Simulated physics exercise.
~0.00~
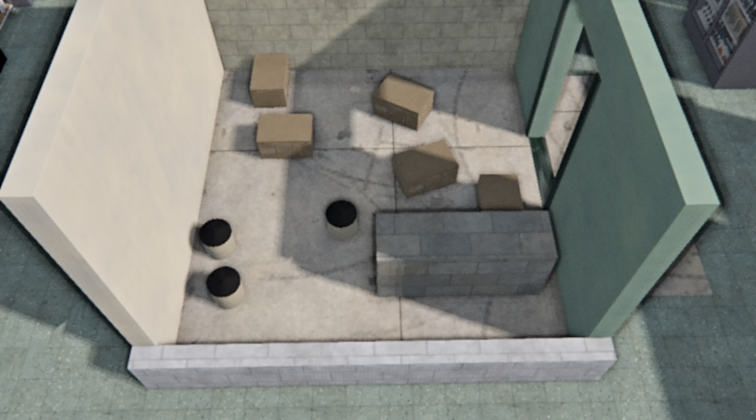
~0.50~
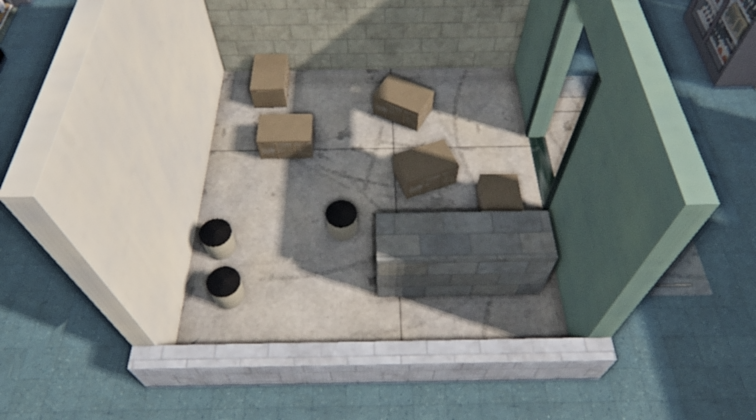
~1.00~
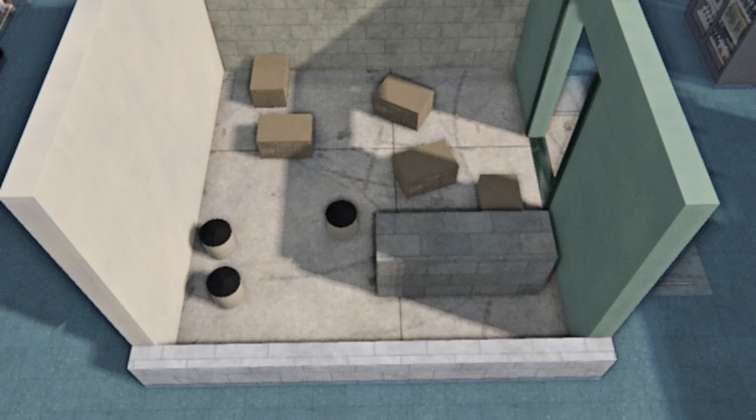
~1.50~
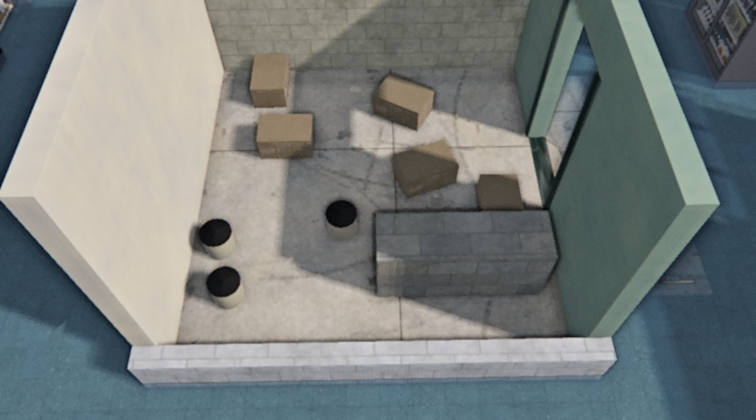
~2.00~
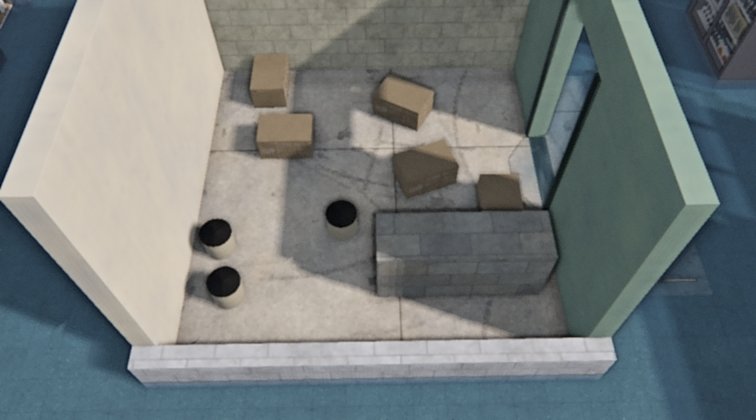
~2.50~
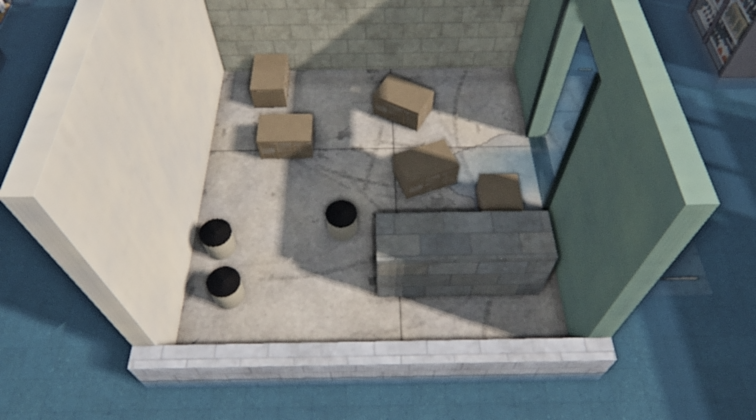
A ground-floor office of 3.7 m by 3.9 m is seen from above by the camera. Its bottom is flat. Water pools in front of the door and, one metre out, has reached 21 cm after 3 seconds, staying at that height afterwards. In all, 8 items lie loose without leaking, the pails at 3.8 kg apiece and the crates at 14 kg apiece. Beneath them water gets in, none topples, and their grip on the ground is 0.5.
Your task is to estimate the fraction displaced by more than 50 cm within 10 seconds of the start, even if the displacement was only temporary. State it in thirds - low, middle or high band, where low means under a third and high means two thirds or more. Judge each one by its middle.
High band.
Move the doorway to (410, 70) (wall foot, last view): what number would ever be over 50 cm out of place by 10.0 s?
So the tally would be 5.
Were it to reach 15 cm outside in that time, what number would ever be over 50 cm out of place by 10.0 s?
The count would be 3.
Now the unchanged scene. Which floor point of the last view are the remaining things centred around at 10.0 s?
Somewhere near (308, 219).
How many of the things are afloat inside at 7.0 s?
Count: 7.
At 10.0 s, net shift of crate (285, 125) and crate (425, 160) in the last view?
First 20 cm, then 250 cm.
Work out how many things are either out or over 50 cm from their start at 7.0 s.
By that time the total stands at 6.
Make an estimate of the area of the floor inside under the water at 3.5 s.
I'd estimate close to 3.5 m2.
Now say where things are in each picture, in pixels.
A pail at (215, 232), on the bottom; a crate at (404, 93) rests on the ground; water covers 0.0 m2; 0 of 8 have shifted, in the first picture.
A pail at (215, 232), on the bottom; a crate at (404, 93), on the bottom; 0.0 m2 under water; 0 of 8 have shifted, in the second picture.
A pail at (215, 232), on the bottom; a crate at (404, 93), on the bottom; 0.0 m2 under water; 0 of 8 have shifted, in the third picture.
A pail at (215, 232) rests on the ground; a crate at (404, 93), on the bottom; 0.0 m2 under water; 0 of 8 have shifted, in the fourth picture.
A pail at (215, 232) rests on the ground; a crate at (404, 93), on the bottom; water covers 0.2 m2; 0 of 8 have shifted, in the fifth picture.
A pail at (215, 232), on the bottom; a crate at (404, 93) rests on the ground; 0.7 m2 under water; 0 of 8 have shifted, in the sixth picture.
After 3.5 s 0 of 8 are over 50 cm from their spots; 0 afloat.
After 4.5 s 2 of 8 are over 50 cm from their spots; 0 afloat.
After 7.0 s 6 of 8 are over 50 cm from their spots; 7 afloat.
After 10.0 s 5 of 8 are over 50 cm from their spots, and 7 have been at some point; 8 afloat.
